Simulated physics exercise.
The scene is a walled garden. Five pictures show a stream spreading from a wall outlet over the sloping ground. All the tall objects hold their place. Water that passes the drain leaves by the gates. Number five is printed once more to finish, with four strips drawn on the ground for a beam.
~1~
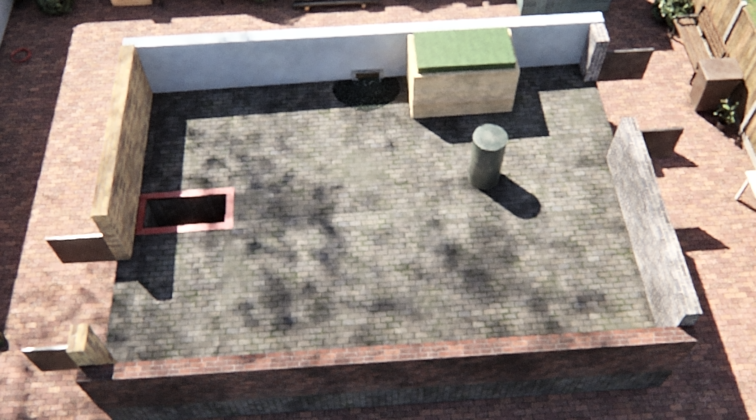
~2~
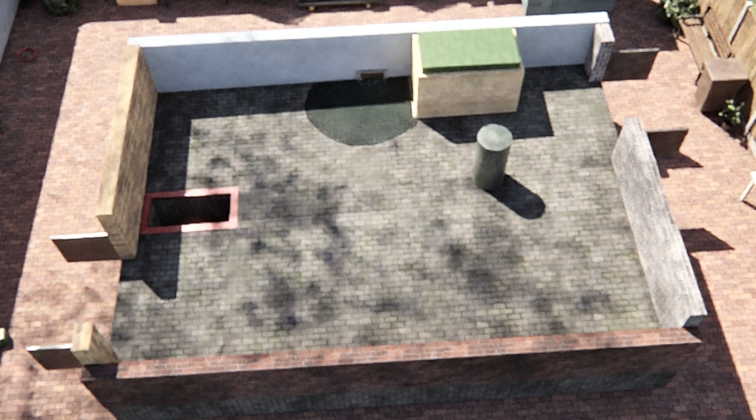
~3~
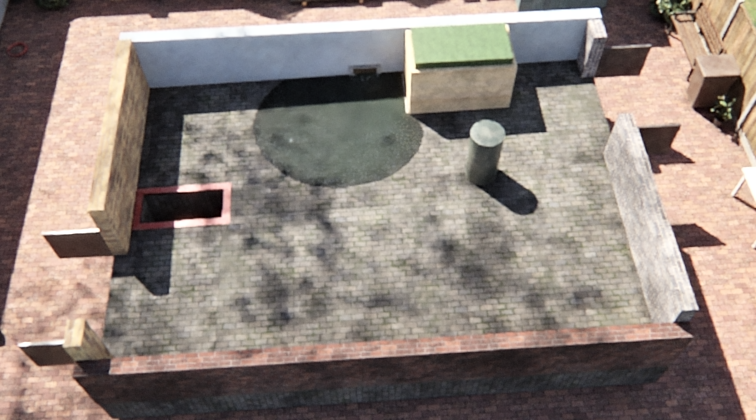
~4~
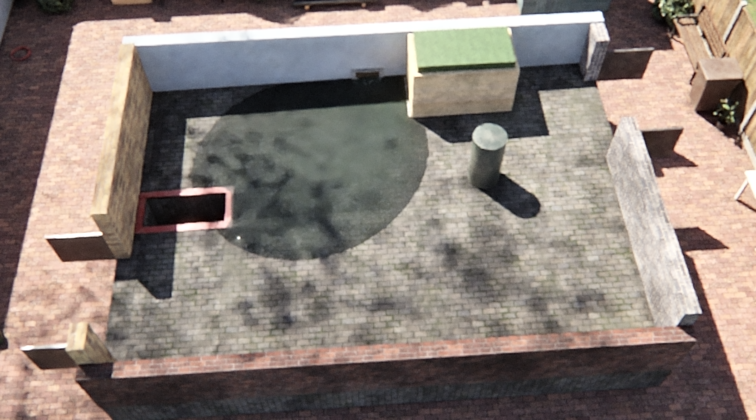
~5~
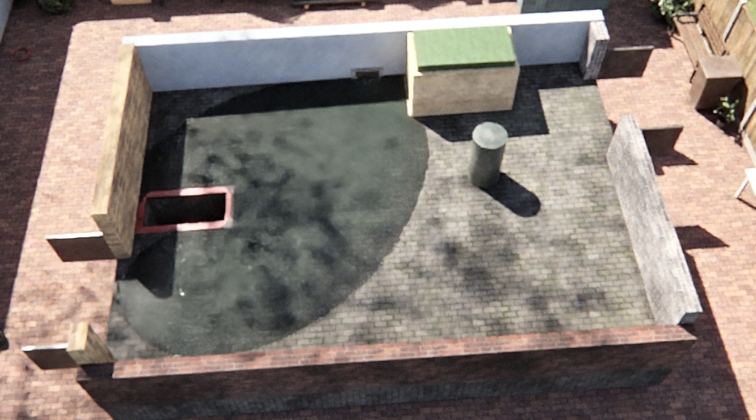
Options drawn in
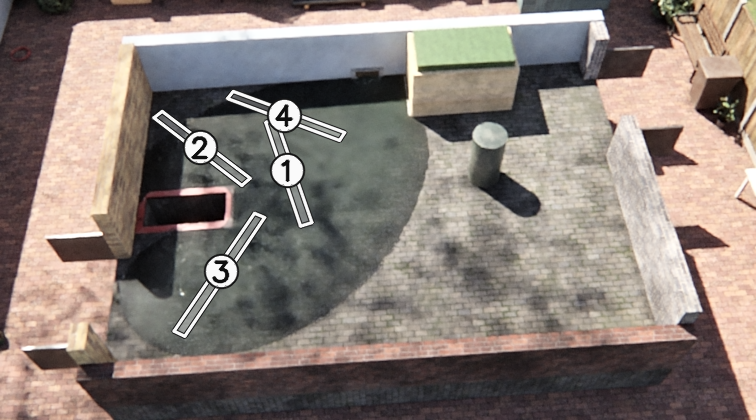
Walled garden with a dark wet patch spreading from the back wall across the paving, reaching and surrounding a red-edged gully at left.
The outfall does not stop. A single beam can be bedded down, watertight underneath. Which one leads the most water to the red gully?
3 works best here.
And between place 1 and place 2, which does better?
That would be 2.
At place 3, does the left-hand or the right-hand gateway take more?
The left one.
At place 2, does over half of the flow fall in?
No, it does not.
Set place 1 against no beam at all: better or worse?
It is worse.
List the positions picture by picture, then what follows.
In the first picture, outfall at (367, 75); red gully at (185, 211); open gate at (124, 309); open gate at (595, 118); front seen at (352, 103), 2 % of the ground wet; red gully still dry.
In the second picture, front seen at (346, 139), 6 % of the ground wet; red gully still dry.
In the third picture, front seen at (275, 163), 13 % of the ground wet; red gully still dry.
In the fourth picture, front seen at (238, 239), 26 % of the ground wet; red gully taking water.
In the fifth picture, front seen at (156, 337), 40 % of the ground wet; red gully taking water.
On the marked copy, 1 from (270, 120) to (306, 224); 2 from (158, 114) to (246, 181); 3 from (179, 333) to (259, 215); 4 from (230, 95) to (342, 136).
For place 1, about 17 % of the stream goes into the red gully, about 83 % out by the gates.
For place 2, about 22 % of the stream goes into the red gully, about 76 % out by the gates.
For place 3, about 44 % of the stream goes into the red gully, about 56 % out by the gates.
For place 4, about 20 % of the stream goes into the red gully, about 80 % out by the gates.
